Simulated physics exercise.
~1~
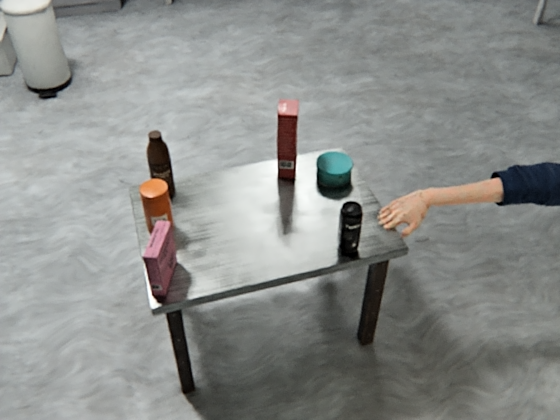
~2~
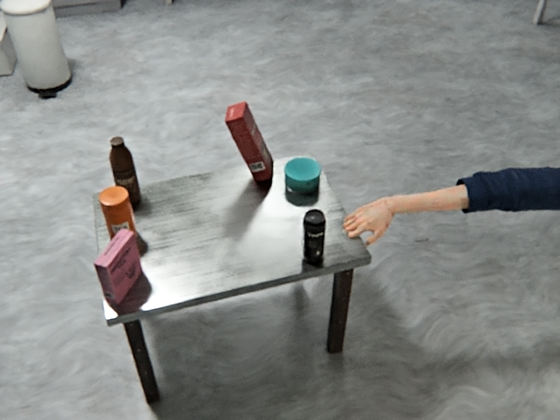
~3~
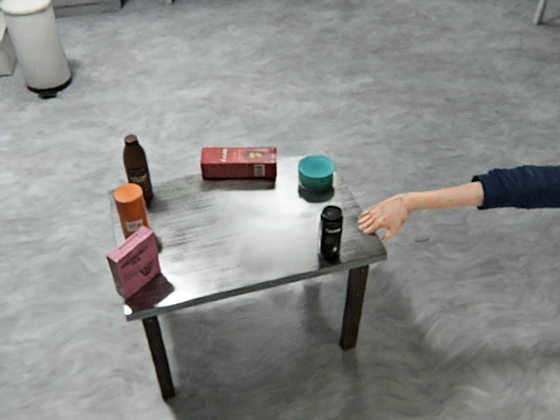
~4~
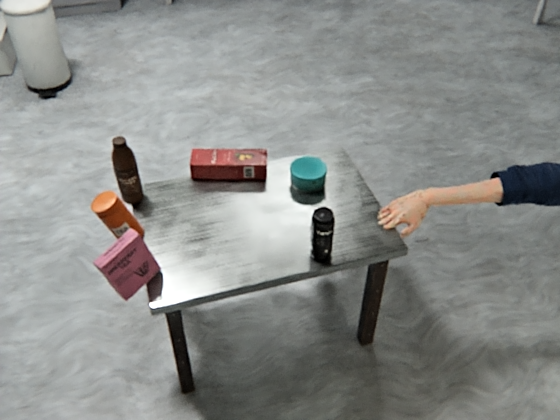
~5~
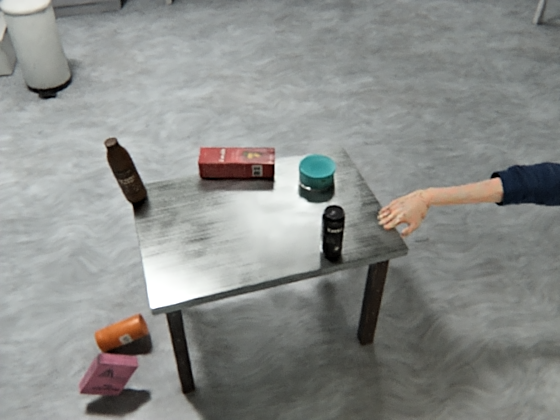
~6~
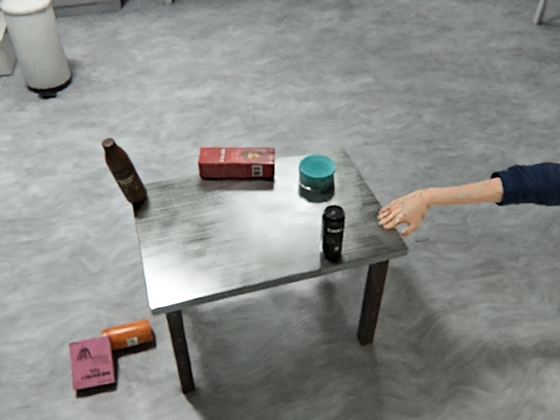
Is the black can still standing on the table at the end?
Yes, the black can stays upright on the table, while the red carton lies toppled on the top and the pink packet ends up on the floor.
